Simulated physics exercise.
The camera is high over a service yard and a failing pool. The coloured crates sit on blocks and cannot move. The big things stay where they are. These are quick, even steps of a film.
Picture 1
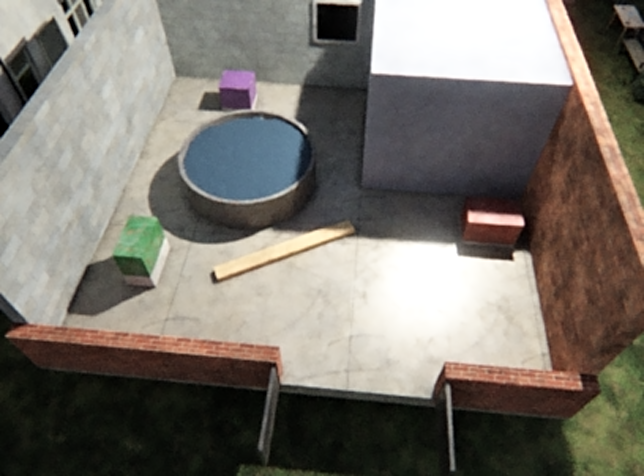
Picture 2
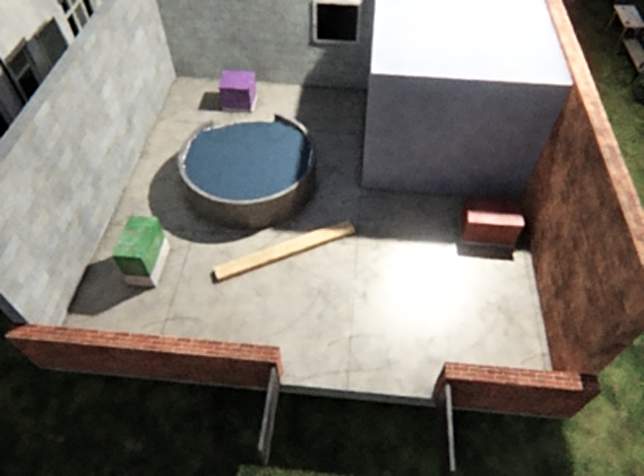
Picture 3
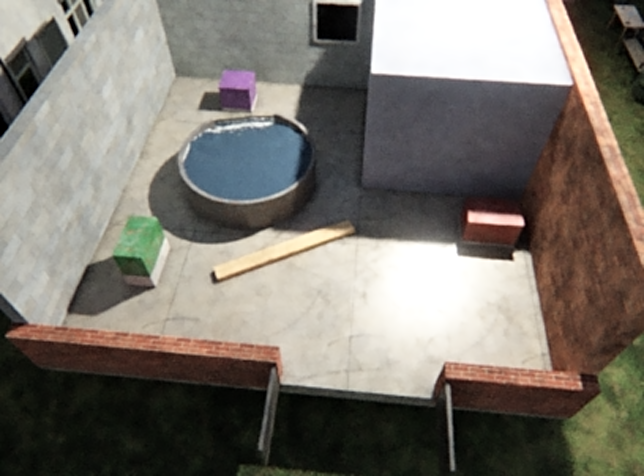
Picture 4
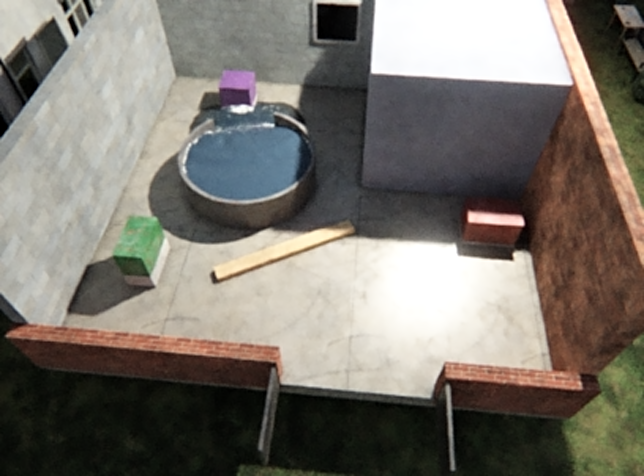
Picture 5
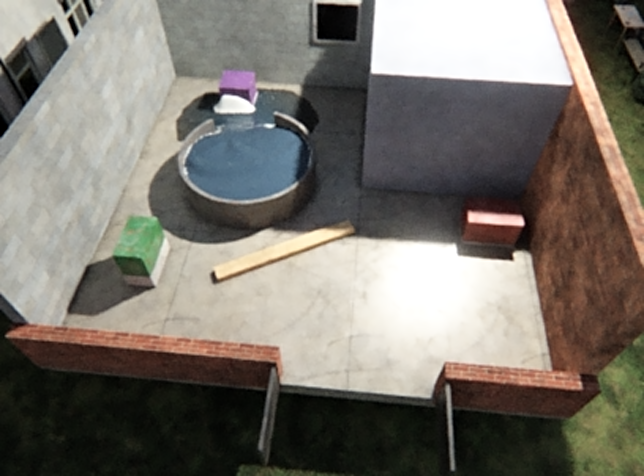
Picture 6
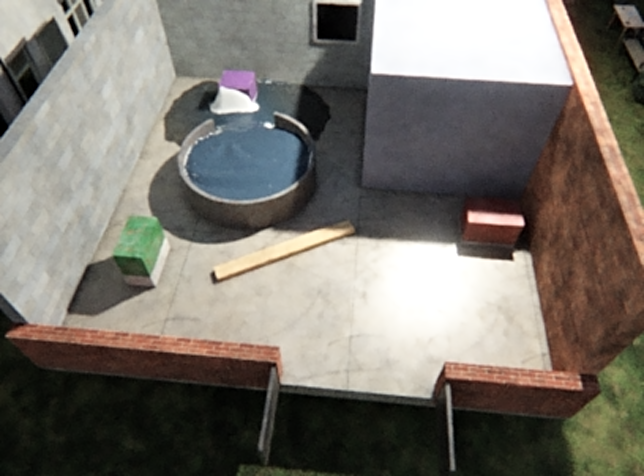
Water broke out through the far side of a round pool in a walled yard, spread across the concrete behind it and splashed up white against the purple box, while everything else stayed put.
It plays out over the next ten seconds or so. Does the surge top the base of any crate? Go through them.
One by one: The red crate stays dry; the green crate stays dry; the purple crate gets wet.
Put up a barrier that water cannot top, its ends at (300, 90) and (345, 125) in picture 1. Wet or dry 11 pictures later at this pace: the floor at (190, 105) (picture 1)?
There: Flooded.
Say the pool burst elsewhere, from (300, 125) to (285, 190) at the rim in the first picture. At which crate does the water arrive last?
It is the crate marked green.
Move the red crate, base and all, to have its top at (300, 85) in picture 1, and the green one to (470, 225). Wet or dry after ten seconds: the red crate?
In short: The red crate takes water.
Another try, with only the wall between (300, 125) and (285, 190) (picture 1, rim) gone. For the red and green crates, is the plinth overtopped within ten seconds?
Red crate gets wet; green crate is spared.
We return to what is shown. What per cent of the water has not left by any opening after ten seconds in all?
Near 96 in a hundred.
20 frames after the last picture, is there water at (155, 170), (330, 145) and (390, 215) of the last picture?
In turn: Wet, wet, dry.
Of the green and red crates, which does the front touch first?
First comes the green crate.
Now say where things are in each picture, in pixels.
In the first frame, the pool at (248, 156) is whole and still.
In the second frame, water pours out on the pool's far side and has run to a hidden place.
In the third frame, water pours out on the pool's far side and has run to a hidden place.
In the fourth frame, water pours out on the pool's far side and has run to (287, 106).
In the fifth frame, the front is at (206, 96), out from the gap on the pool's far side.
In the sixth frame, water pours out on the pool's far side and has run to (203, 84).
A moment on, water covers 15 % of the floor; the red crate not reached, the green crate not reached, the purple crate water round its plinth.
Next, water covers 20 % of the floor; the red crate not reached, the green crate not reached, the purple crate water round its plinth.
Then, water covers 40 % of the floor; the red crate not reached, the green crate water round its plinth, the purple crate water round its plinth.
Later, water covers 70 % of the floor; the red crate not reached, the green crate water round its plinth, the purple crate water round its plinth.
In the end, water covers 90 % of the floor; the red crate stayed above the water, the green crate stayed above the water, the purple crate was topped.
